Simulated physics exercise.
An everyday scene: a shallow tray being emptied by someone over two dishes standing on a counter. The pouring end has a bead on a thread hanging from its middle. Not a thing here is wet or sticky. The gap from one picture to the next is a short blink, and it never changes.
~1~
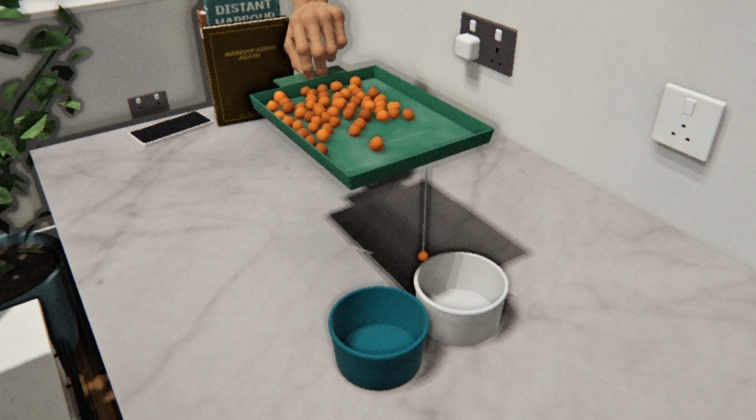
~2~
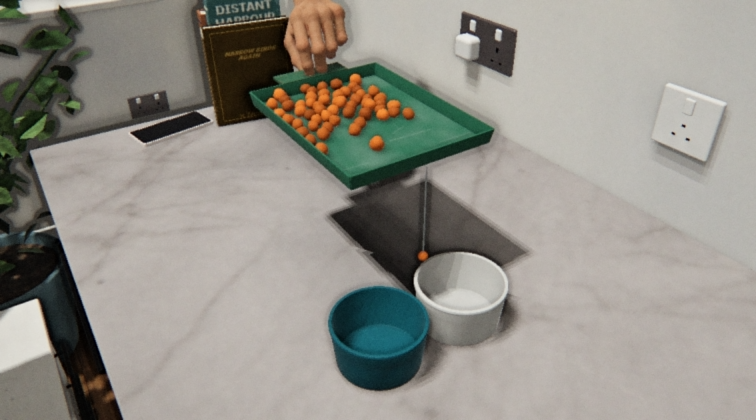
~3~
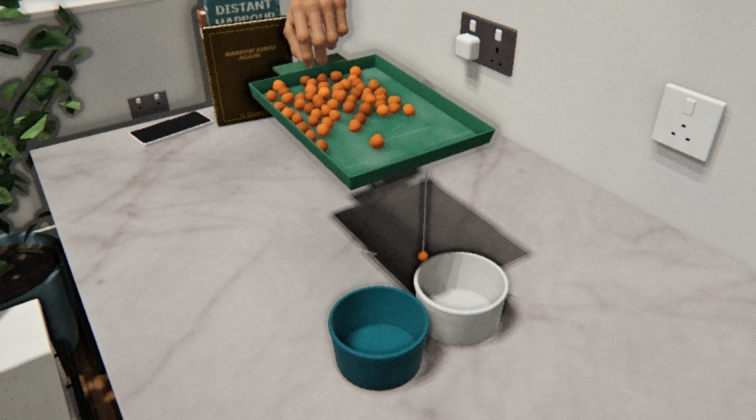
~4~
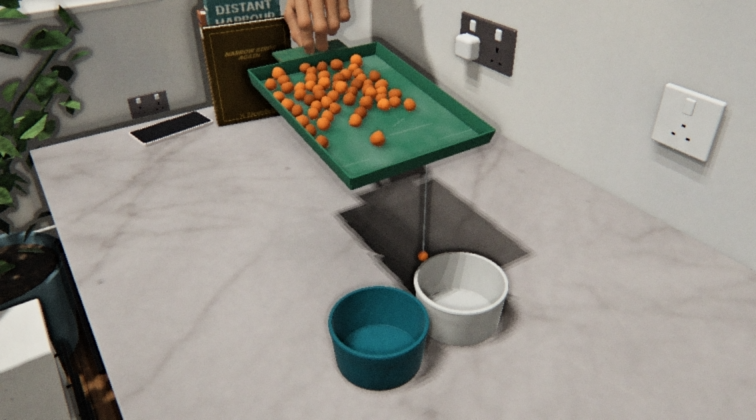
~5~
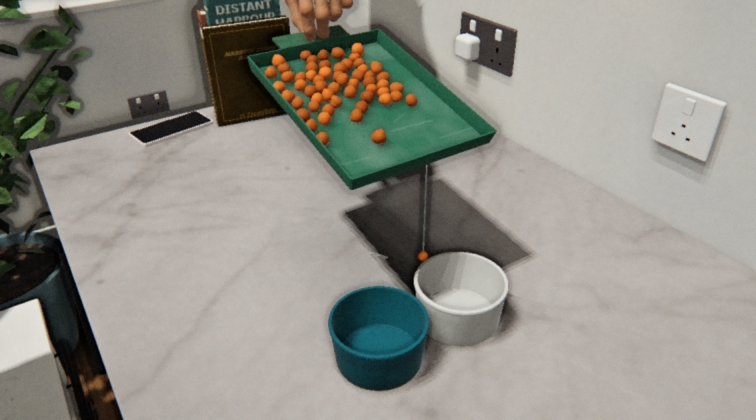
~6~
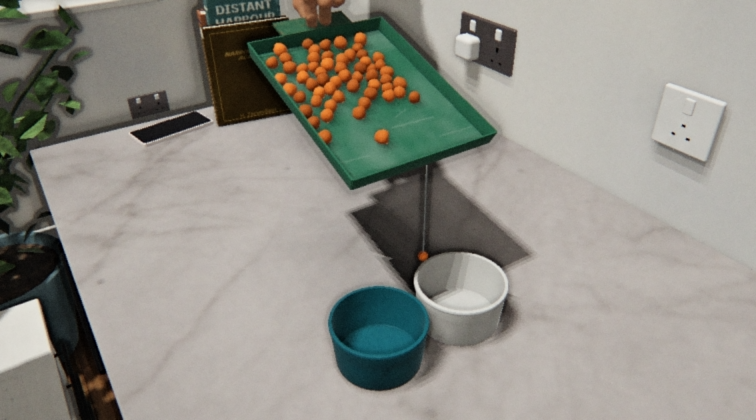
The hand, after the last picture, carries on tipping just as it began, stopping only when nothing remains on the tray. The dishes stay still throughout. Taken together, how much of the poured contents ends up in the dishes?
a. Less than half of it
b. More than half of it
More than half of it.
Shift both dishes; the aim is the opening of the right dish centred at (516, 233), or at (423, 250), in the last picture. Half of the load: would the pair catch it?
The first time it's lower than half, the second time lower than half.
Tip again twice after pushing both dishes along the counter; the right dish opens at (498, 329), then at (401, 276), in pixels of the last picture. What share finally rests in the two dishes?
First position: Some 10 %; second position: Some 0 %.
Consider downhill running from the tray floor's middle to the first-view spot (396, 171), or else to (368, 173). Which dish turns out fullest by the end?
Leftward dish on the first try, Leftward dish on the second.
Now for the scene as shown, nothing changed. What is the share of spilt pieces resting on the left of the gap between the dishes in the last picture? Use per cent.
Close to 0 per cent.
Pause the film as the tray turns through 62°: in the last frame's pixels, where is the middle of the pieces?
(413, 148).
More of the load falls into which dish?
It's the one placed right that wins here.
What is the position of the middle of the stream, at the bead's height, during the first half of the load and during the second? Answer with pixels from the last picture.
Near (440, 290) to start, and near (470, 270) afterwards.
Shortly afterwards, tray tipped steeply; all but a few on the tray; only a few outside both; only a few in the air.
Next, tray tipped right over; the bulk on the tray; only a few in the left dish; a little in the right dish; a little outside both; a little in the air.
Some moments later, tray tipped past a quarter turn; near a quarter in the left dish; near half in the right dish; near a quarter outside both.
In the end, tray tipped past a quarter turn; near a quarter in the left dish; near half in the right dish; near a quarter outside both.
